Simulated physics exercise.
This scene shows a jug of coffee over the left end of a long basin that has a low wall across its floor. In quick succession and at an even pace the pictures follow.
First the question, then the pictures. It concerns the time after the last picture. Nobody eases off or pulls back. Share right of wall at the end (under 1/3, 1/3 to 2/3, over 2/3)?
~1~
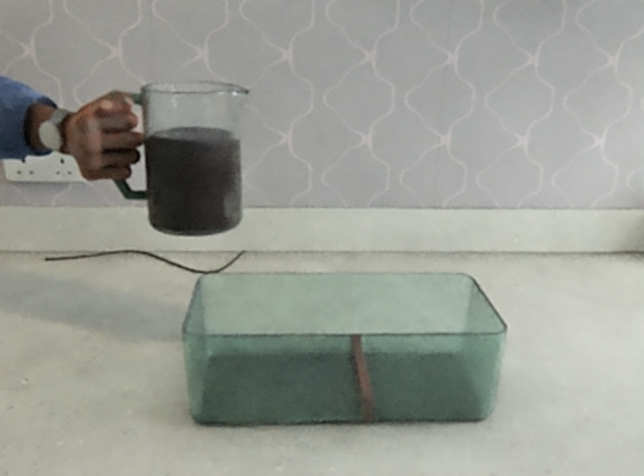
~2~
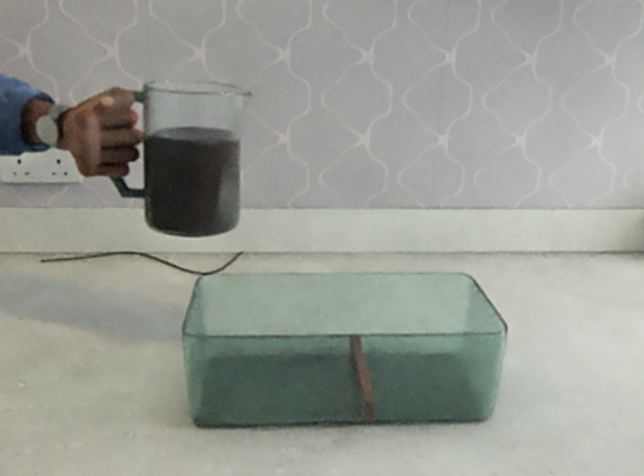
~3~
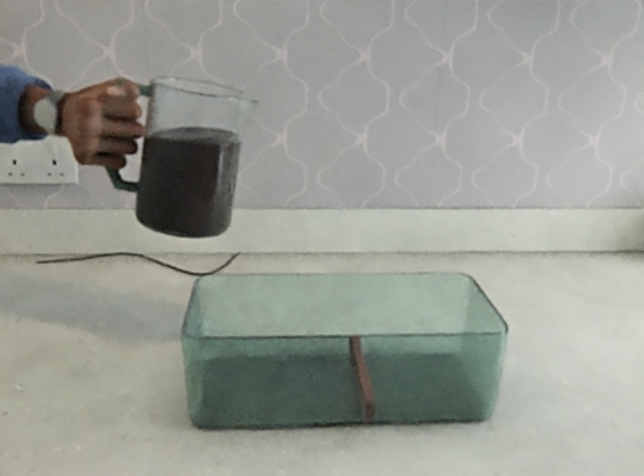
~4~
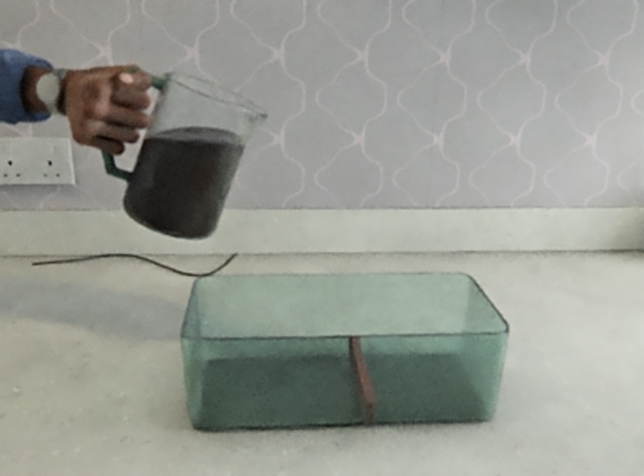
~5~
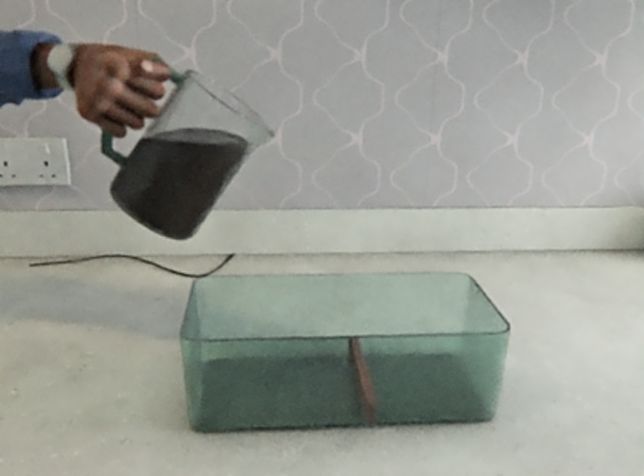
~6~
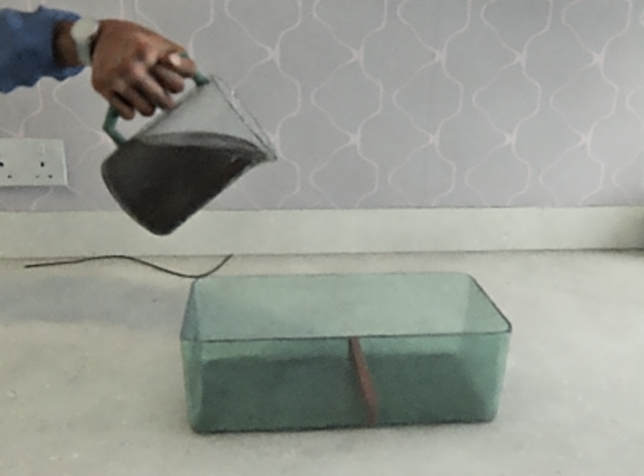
Under 1/3.
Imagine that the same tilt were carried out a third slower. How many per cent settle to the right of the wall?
Roughly 15 percent.
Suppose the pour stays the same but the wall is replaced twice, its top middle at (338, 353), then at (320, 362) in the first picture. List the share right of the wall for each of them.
In order, some 10 and 60 in a hundred.
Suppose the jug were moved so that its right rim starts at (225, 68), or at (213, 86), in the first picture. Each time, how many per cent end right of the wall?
It comes to 15 % the first time and 15 % the second.
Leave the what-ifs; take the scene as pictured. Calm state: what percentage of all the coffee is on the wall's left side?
It is close to 75 per cent.
A moment on, the jug is tipped right over and 62 per cent is still to pour, 9 is left of the wall and 0 right of it.
Next, the jug is tipped right over and 13 per cent is still to pour, 61 is left of the wall and 2 right of it.
Then the jug is tipped right over and 1 per cent is still to pour, 73 is left of the wall and 7 right of it.
Later the jug is tipped right over and 0 per cent is still to pour, 77 is left of the wall and 11 right of it.
Finally, 77 per cent lies left of the wall, 12 right of it and 11 outside.
